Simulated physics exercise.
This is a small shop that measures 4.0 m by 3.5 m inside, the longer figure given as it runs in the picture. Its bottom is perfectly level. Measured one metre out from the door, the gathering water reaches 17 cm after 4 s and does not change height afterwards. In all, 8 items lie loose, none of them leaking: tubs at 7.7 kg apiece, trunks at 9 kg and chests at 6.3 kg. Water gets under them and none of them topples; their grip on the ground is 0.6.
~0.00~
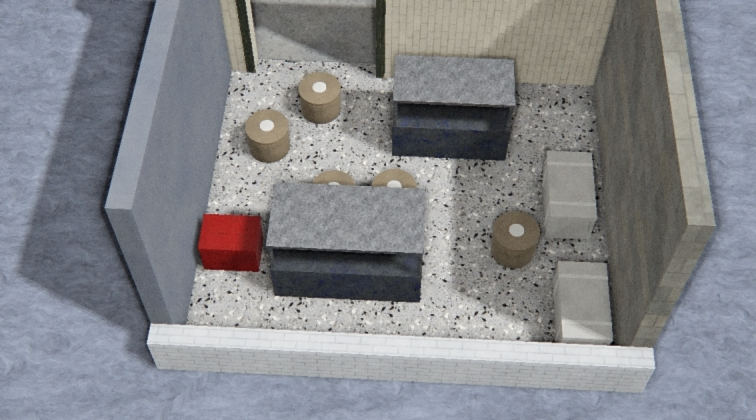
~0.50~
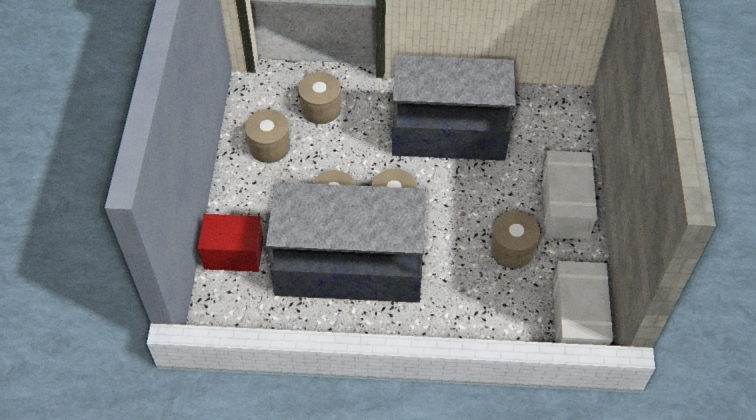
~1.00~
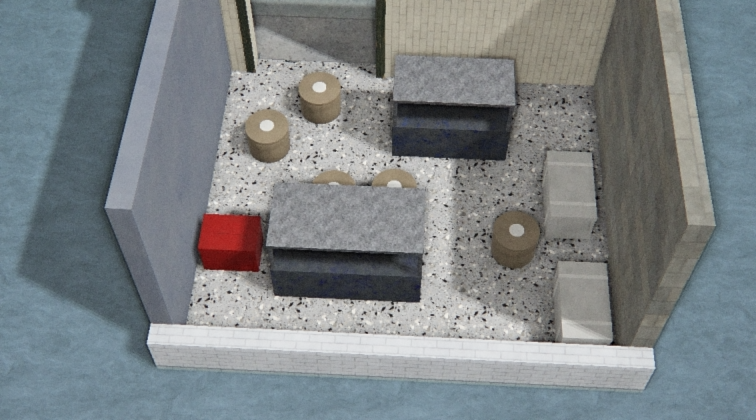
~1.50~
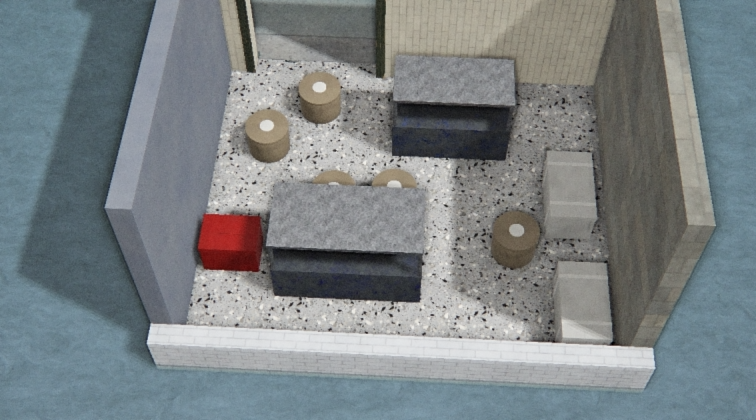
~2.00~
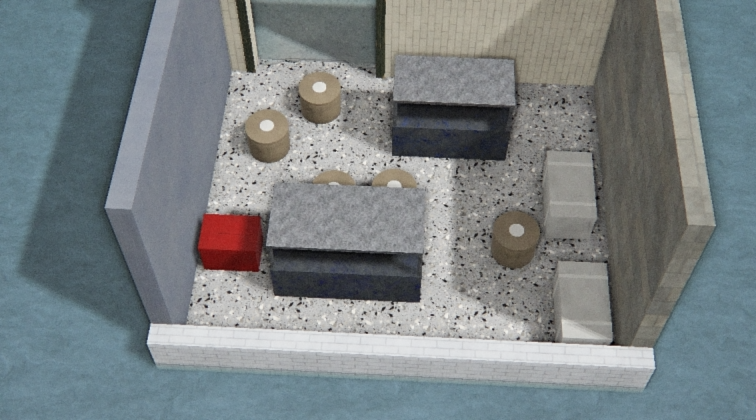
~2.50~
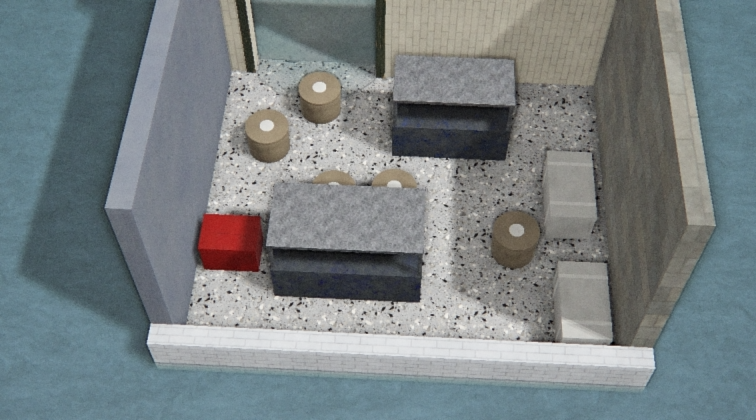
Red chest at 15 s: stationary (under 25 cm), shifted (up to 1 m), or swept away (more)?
Swept away.
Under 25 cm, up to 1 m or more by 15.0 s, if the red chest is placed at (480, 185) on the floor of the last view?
It slides a little.
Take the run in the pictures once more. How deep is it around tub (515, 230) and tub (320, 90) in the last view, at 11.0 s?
I'd put it at 10 cm and 6 cm respectively.
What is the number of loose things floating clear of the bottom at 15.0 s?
The number is 8.
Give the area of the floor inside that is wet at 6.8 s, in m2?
My estimate is roughly 9.0 m2.
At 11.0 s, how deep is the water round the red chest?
I'd say around 10 cm.
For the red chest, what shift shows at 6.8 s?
About 100 cm out of place.
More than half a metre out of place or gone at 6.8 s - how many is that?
My count gives 4.
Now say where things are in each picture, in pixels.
The red chest at (229, 232), on the bottom; 0.0 m2 under water; 0 of 8 have shifted, in the first frame.
The red chest at (229, 232) rests on the ground; 0.0 m2 under water; 0 of 8 have shifted, in the second frame.
The red chest at (229, 232) rests on the ground; 0.0 m2 under water; 0 of 8 have shifted, in the third frame.
The red chest at (229, 232) rests on the ground; water covers 0.0 m2; 0 of 8 have shifted, in the fourth frame.
The red chest at (229, 232) rests on the ground; 0.0 m2 under water; 0 of 8 have shifted, in the fifth frame.
The red chest at (229, 232), on the bottom; water covers 0.3 m2; 0 of 8 have shifted, in the sixth frame.
After 3.5 s the red chest is near (229, 232), 0.0 m from its start, aground; 0 afloat.
After 6.8 s the red chest is near (260, 310), 0.9 m from its start, afloat; 3 afloat.
After 11.0 s the red chest is near (544, 280), 3.0 m from its start, afloat; 8 afloat.
After 15.0 s the red chest is near (455, 269), 2.2 m from its start, afloat; 8 afloat.
